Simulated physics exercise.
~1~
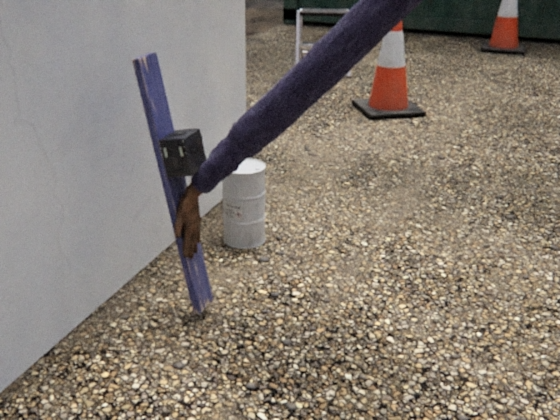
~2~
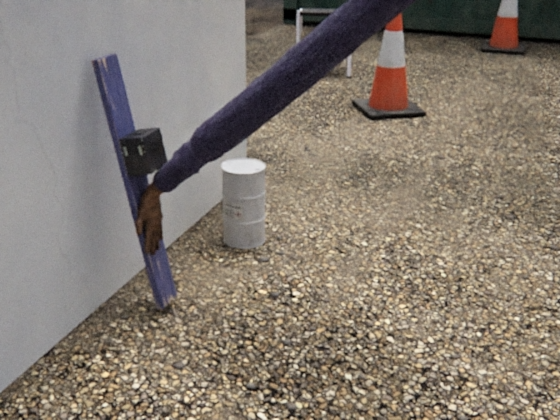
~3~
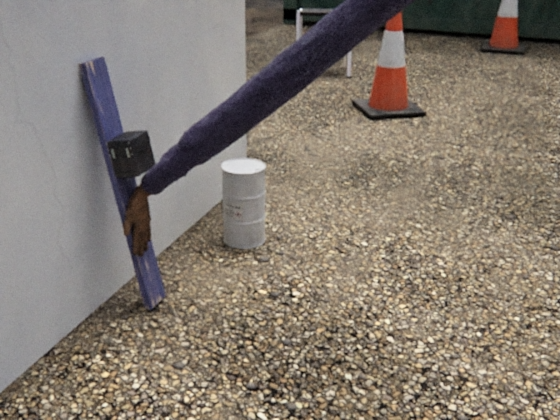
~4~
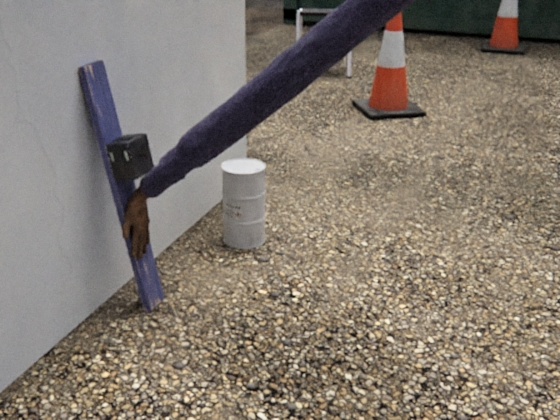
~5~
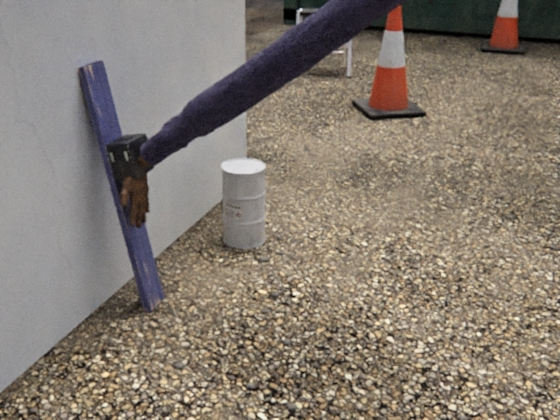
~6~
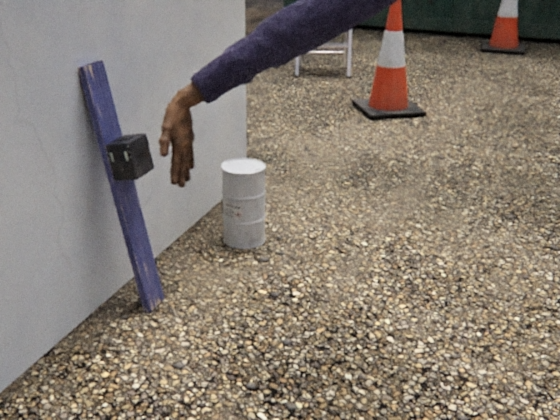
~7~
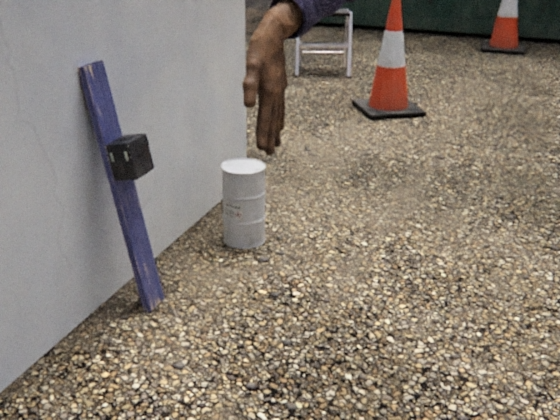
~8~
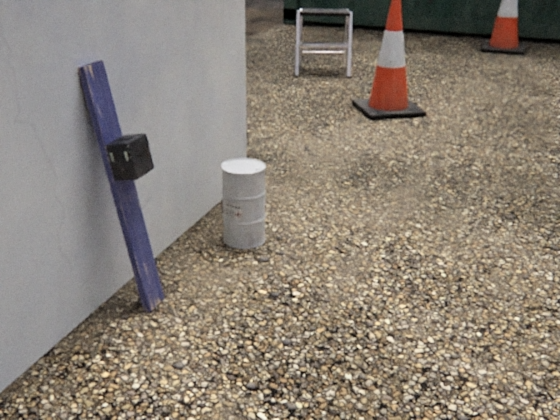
On a gravel yard beside a pale wall, a hand moved a blue plank with a black block on it to the left and leaned it there, then let go and withdrew, and the plank stayed leaning near the white canister.
